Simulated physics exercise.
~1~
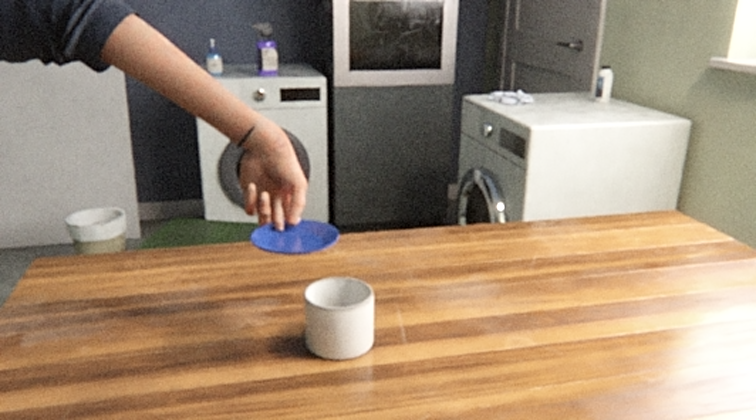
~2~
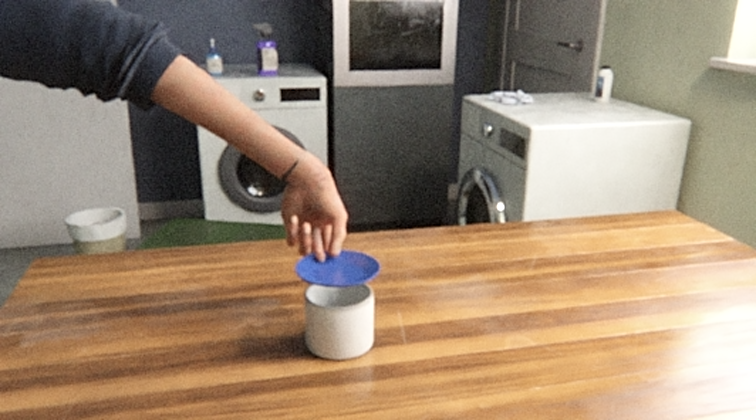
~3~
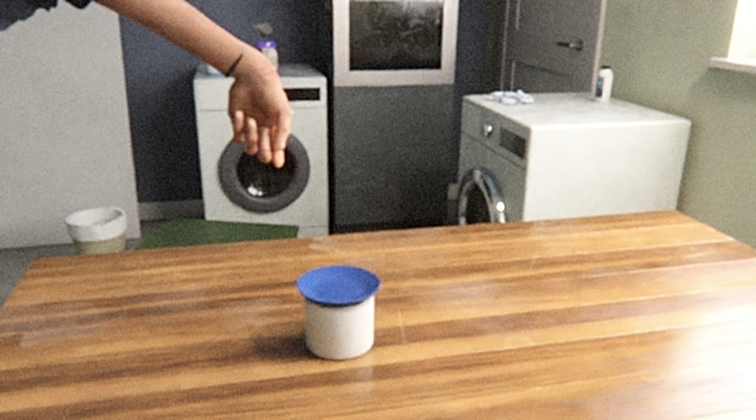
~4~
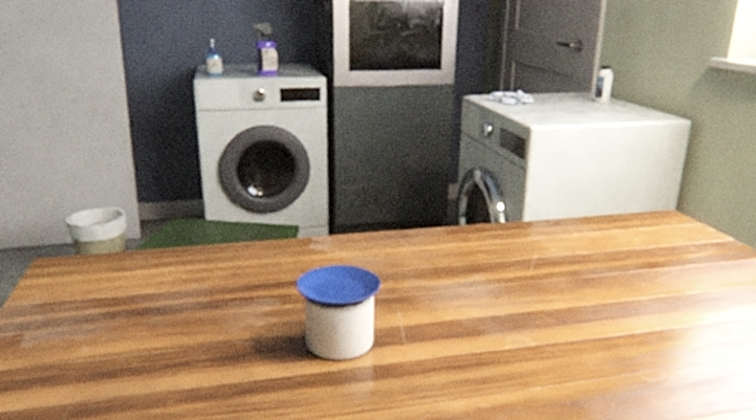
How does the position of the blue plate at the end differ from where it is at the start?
At the start the blue plate is held in the hand, above and slightly to the left of the open cup. By the end it is lower and farther right, resting on the cup's rim.
